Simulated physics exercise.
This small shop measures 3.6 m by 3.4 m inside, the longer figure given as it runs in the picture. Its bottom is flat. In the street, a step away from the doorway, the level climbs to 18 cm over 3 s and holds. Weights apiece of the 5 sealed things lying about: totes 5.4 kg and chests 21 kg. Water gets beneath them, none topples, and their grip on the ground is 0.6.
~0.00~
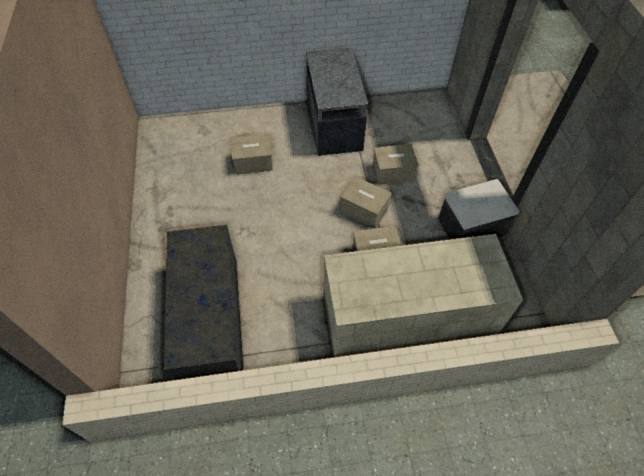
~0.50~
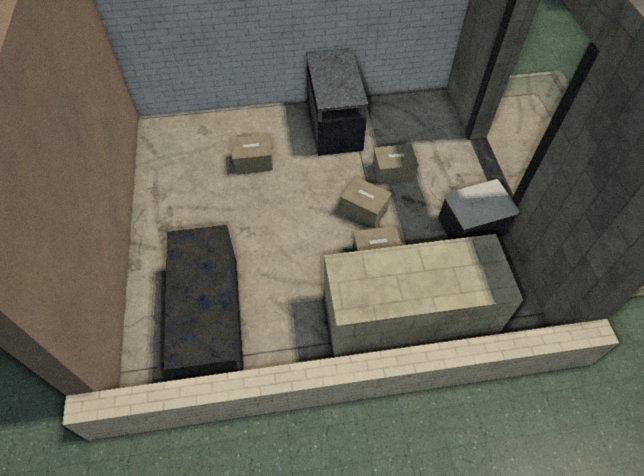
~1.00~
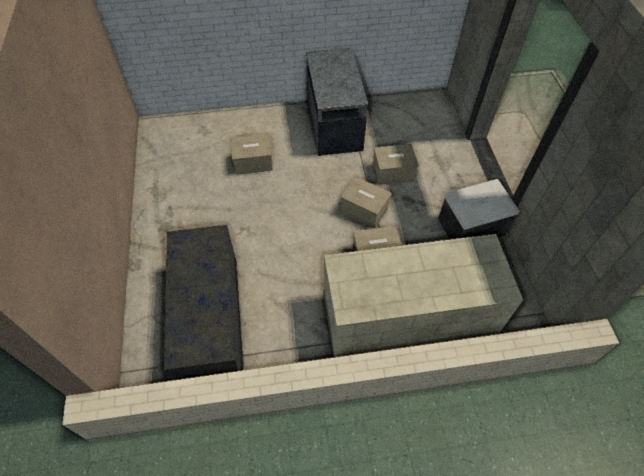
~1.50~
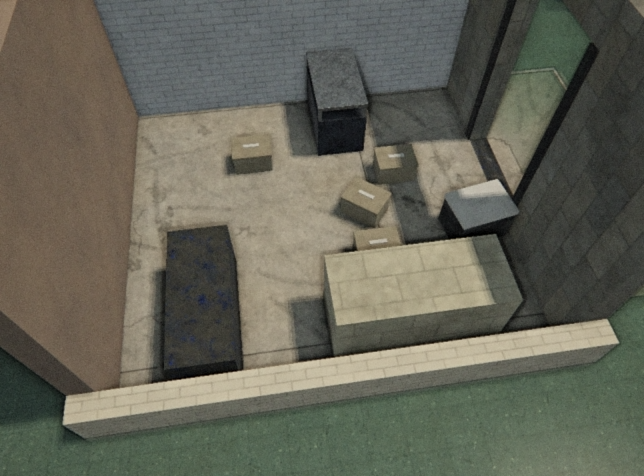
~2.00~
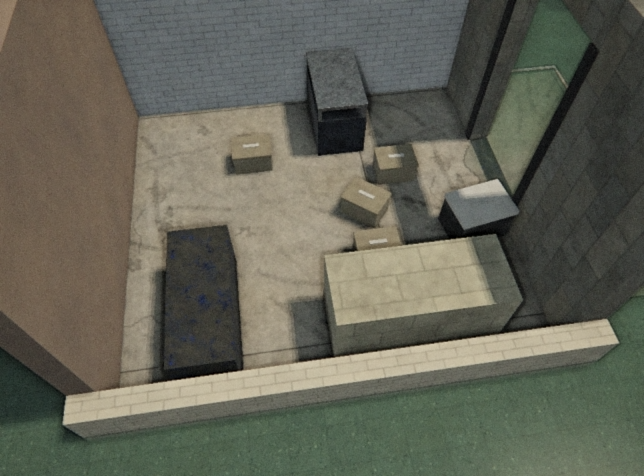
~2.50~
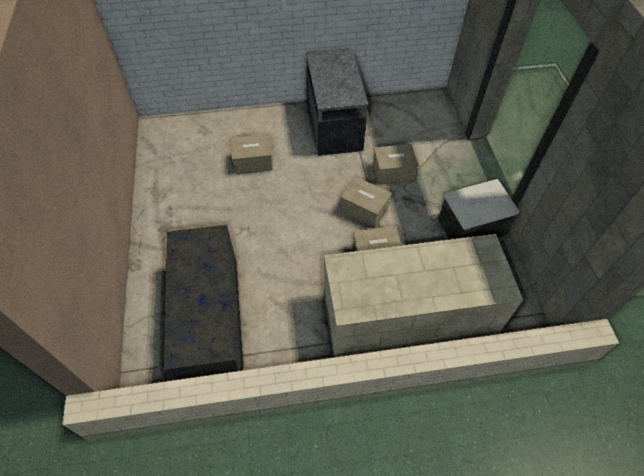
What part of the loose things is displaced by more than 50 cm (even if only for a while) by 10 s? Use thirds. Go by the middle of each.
Share: One to two thirds.
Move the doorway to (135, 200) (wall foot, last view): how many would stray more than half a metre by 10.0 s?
Then 4.
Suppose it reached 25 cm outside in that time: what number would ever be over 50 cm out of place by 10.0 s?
In that case 4 of them.
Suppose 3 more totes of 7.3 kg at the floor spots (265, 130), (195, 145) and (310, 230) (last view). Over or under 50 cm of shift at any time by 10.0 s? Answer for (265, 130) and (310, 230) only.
In that order: Under, past it.
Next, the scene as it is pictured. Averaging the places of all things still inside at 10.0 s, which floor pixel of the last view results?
At about (299, 218).
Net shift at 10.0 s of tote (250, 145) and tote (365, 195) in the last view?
In turn: 80 cm, 250 cm.
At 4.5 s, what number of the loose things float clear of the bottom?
I count 1.
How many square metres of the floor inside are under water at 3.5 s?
Some 2.5 m2.
After 3.5 s 0 of 5 are over 50 cm from their spots; 0 afloat.
After 4.5 s 2 of 5 are over 50 cm from their spots; 1 afloat.
After 7.0 s 2 of 5 are over 50 cm from their spots; 1 afloat.
After 10.0 s 3 of 5 are over 50 cm from their spots, and 3 have been at some point; 3 afloat.
